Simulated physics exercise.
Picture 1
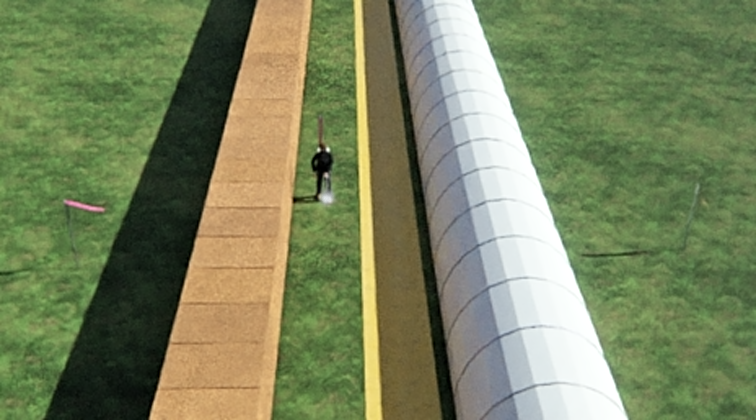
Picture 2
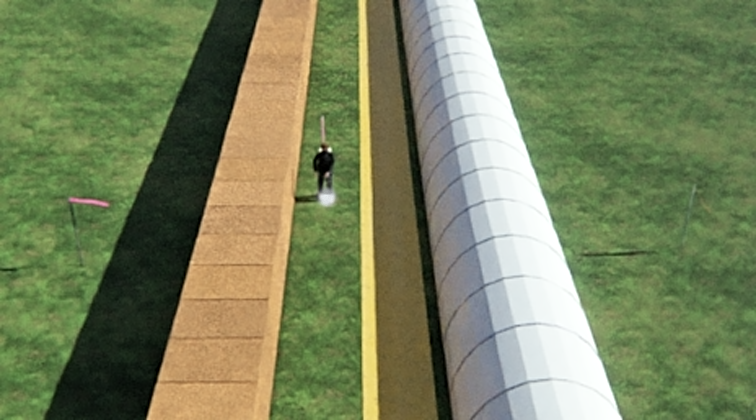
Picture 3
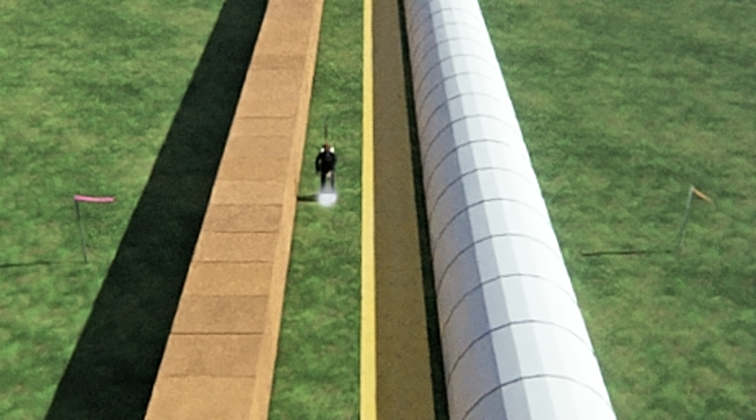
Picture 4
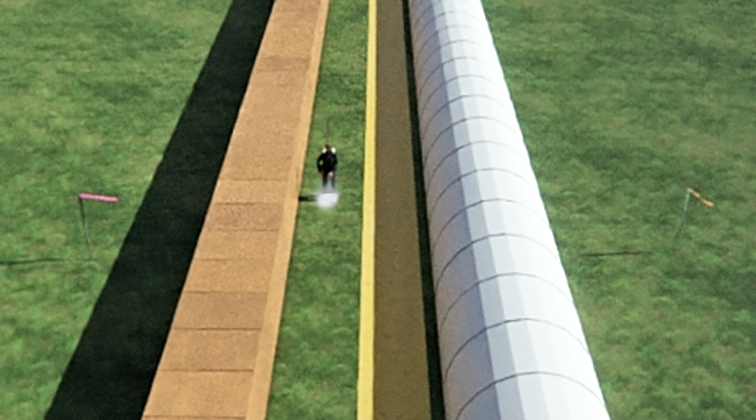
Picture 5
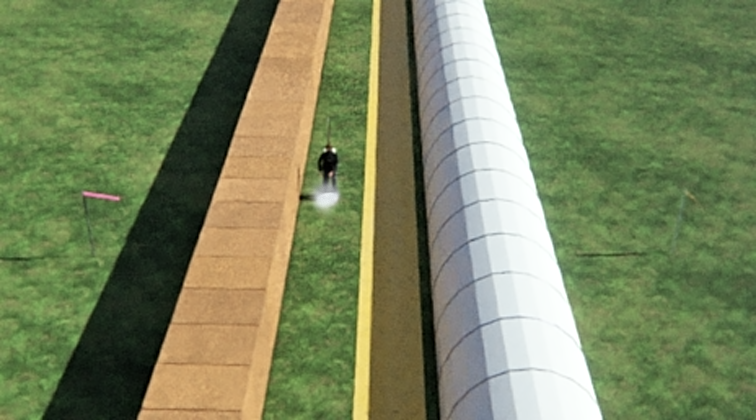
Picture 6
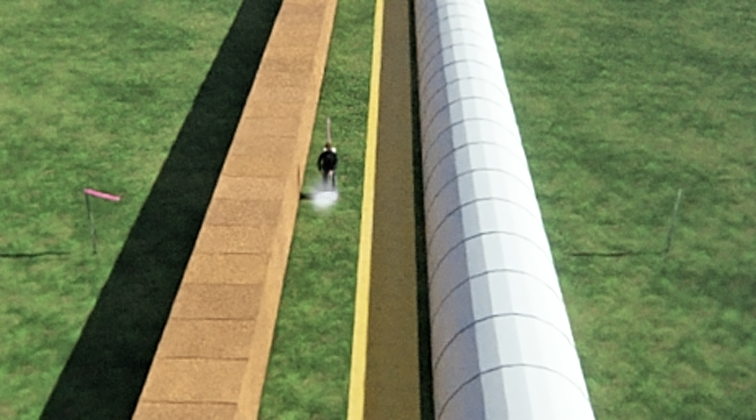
A small figure stands between long rows while white mist beside it spreads slightly.
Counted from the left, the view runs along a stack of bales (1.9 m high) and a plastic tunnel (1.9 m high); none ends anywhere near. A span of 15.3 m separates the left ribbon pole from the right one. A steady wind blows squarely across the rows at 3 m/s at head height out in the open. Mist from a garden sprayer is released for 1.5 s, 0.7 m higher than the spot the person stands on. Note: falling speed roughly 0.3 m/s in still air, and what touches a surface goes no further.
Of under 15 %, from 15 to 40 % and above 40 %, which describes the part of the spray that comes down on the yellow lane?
The part of the spray that comes down on the yellow lane is less than 15 %.
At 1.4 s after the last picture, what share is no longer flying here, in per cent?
Estimate: Some 5 percent.
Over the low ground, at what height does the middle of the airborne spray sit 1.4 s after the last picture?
Middle height: Approx. 0.6 m.
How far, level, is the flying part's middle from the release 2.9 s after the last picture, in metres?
That comes to around 0.5 m.
Then, 1.4 s after the last picture, 7 % is no longer flying here, and 0 % lies on the yellow lane; the middle of what still flies is 0.6 m above the low ground, near (317, 195).
Then, 2.9 s after the last picture, 28 % is no longer flying here, and 0 % lies on the yellow lane; the middle of what still flies is 0.7 m above the low ground, near (311, 194).
Then, 6.9 s after the last picture, 70 % is no longer flying here, and 0 % lies on the yellow lane; the middle of what still flies is 1.4 m above the low ground, near (311, 171).
Then, 18.9 s after the last picture, 93 % is no longer flying here, and 2 % lies on the yellow lane.
Then, 43.9 s after the last picture, 100 % is no longer flying here, and 2 % lies on the yellow lane.
